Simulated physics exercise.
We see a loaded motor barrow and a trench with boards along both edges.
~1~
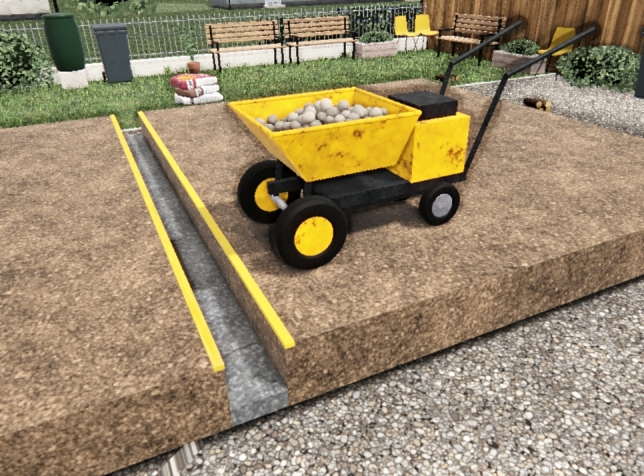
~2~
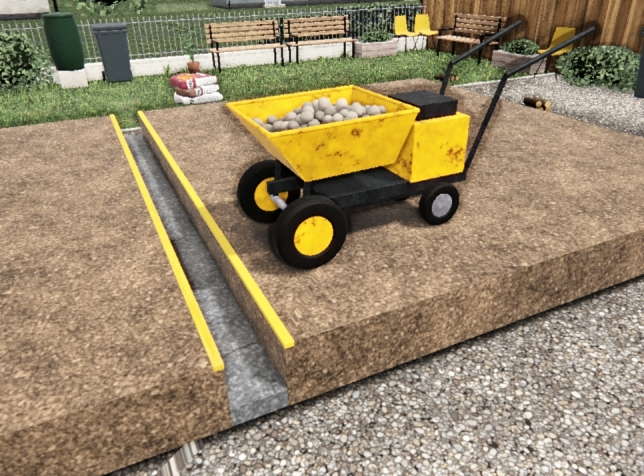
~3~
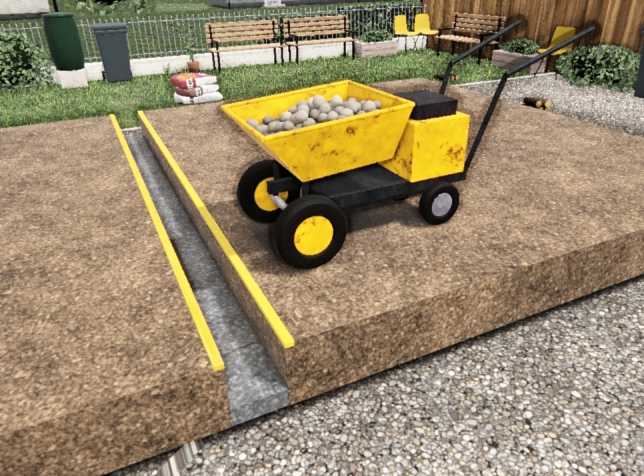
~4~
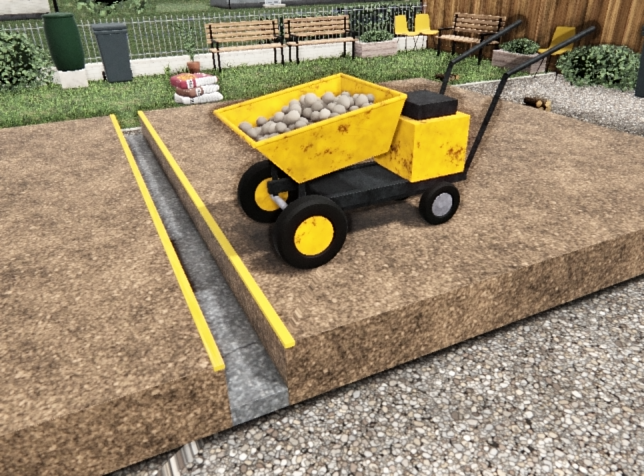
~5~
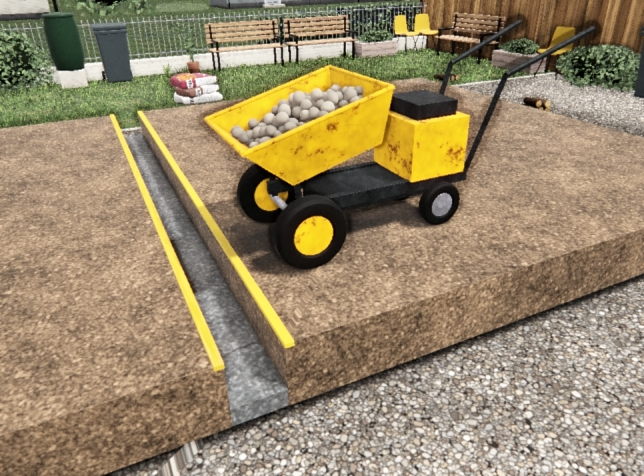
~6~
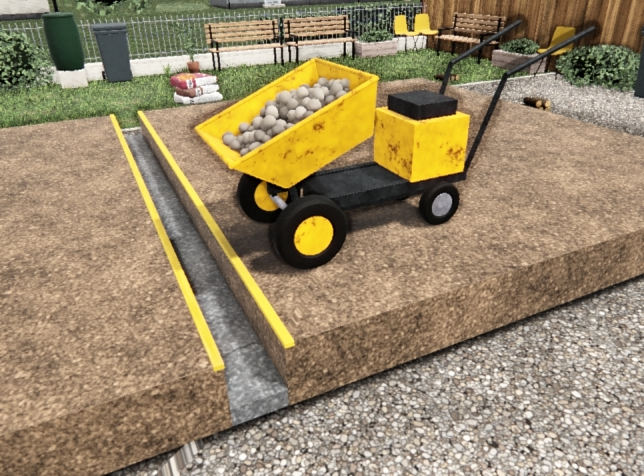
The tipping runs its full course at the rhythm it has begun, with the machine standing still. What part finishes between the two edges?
The trench takes under half.
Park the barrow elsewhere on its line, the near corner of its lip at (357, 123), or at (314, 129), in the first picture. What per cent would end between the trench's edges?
Near 60 % and 90 %.
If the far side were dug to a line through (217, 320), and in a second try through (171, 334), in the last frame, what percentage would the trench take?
Near 0 % and 70 %.
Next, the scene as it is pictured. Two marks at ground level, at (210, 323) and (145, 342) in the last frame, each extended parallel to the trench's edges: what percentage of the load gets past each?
Roughly 70 per cent, and 40 per cent.
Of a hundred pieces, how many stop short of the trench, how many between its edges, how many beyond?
In per cent, short 0, between 20 and beyond 70.
Soon, skip tipped steeply; all in the skip.
A while on, skip tipped right over; about half in the skip; a stray few in or heaped over the trench; about a third beyond it; a stray few falling.
Towards the end, skip tipped right over; about a quarter in the skip; a small part in or heaped over the trench; about two thirds beyond it.
Finally, skip tipped right over; a small part in the skip; about a quarter in or heaped over the trench; about two thirds beyond it.
